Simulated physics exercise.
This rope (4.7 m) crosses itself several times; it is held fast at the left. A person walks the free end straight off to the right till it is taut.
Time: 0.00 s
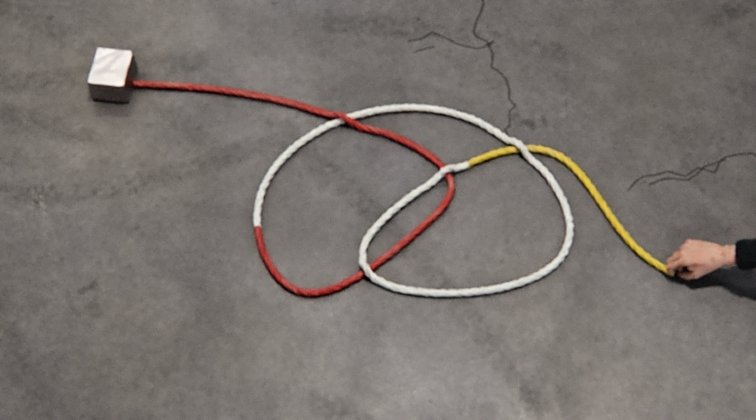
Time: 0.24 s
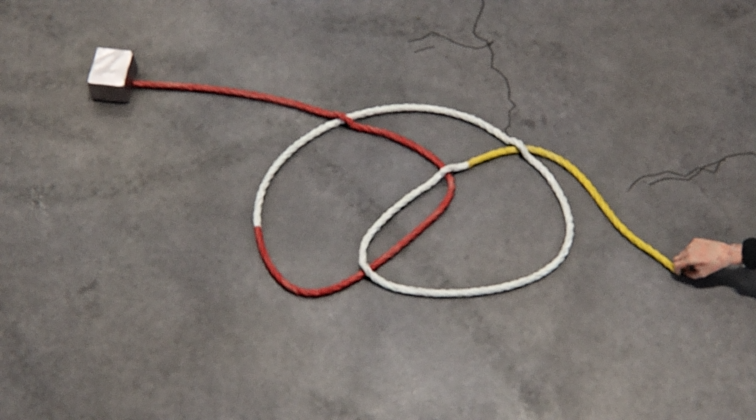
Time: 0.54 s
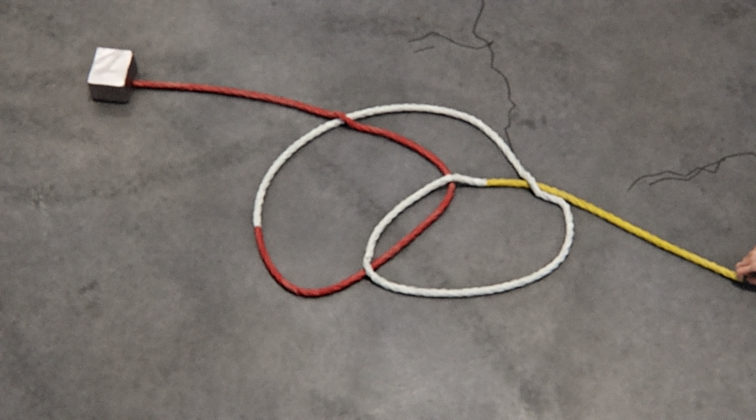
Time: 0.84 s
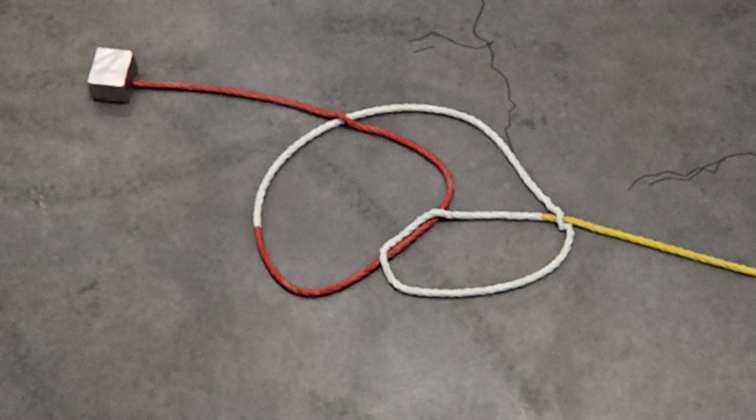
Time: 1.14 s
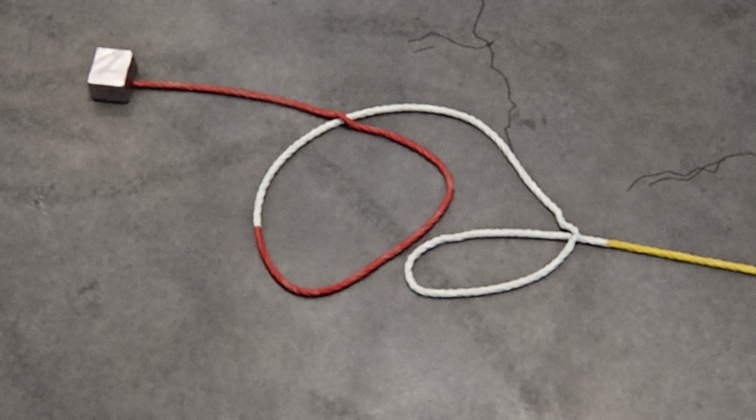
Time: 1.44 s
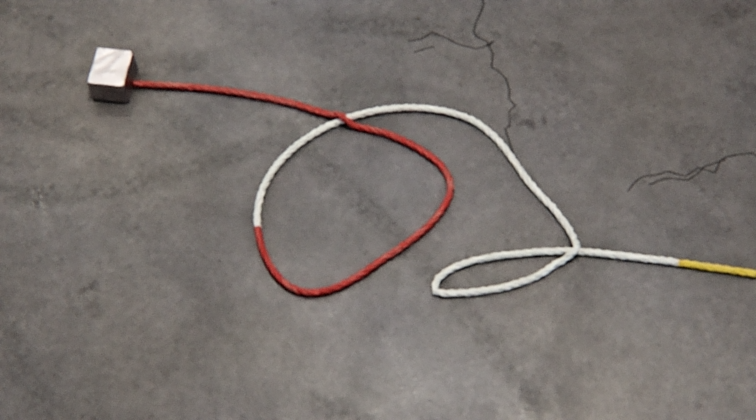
On a grey, cracked concrete floor seen from above by a still camera, a rope lies in overlapping loops. It runs in red from a pale block at the upper left, through red and white loops, to a yellow end held by a hand at the right. The hand pulls the yellow end rightward out of view, and the right-hand white loop slides off the red one and narrows.
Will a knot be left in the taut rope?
No. The rope is left without a knot.
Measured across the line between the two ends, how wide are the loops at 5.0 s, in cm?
I reckon it's near 36 cm.
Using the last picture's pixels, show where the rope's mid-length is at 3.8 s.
It sits close to pixel (589, 202) in the last view.
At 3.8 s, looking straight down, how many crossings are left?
The count comes to 1.
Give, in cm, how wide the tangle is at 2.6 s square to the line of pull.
62 cm or so.
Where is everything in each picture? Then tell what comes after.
In the first picture, crossings (346, 119) red over white, (365, 272) white over red, (449, 173) white over red, (522, 148) white over yellow; rope runs through (298, 105) (330, 290) (421, 108) (468, 293) (546, 151); grip (674, 274).
In the second picture, rope runs through (298, 105) (421, 108) (546, 154); grip (681, 273).
In the third picture, rope runs through (298, 105) (421, 108) (569, 197); grip (743, 279).
In the fourth picture, rope runs through (298, 105) (421, 108) (626, 236).
In the fifth picture, rope runs through (298, 105) (421, 108) (694, 259).
In the sixth picture, rope runs through (298, 105) (330, 290) (421, 108) (468, 293).
After 2.6 s, the ends are 2.9 m apart, loops still 62 cm across.
After 3.8 s, the ends are 3.6 m apart, loops still 54 cm across.
After 5.0 s, the ends are 4.3 m apart, loops still 37 cm across.
After 6.2 s, the ends are 4.7 m apart, and it runs straight.
After 6.5 s, the ends are 4.7 m apart, and it runs straight.
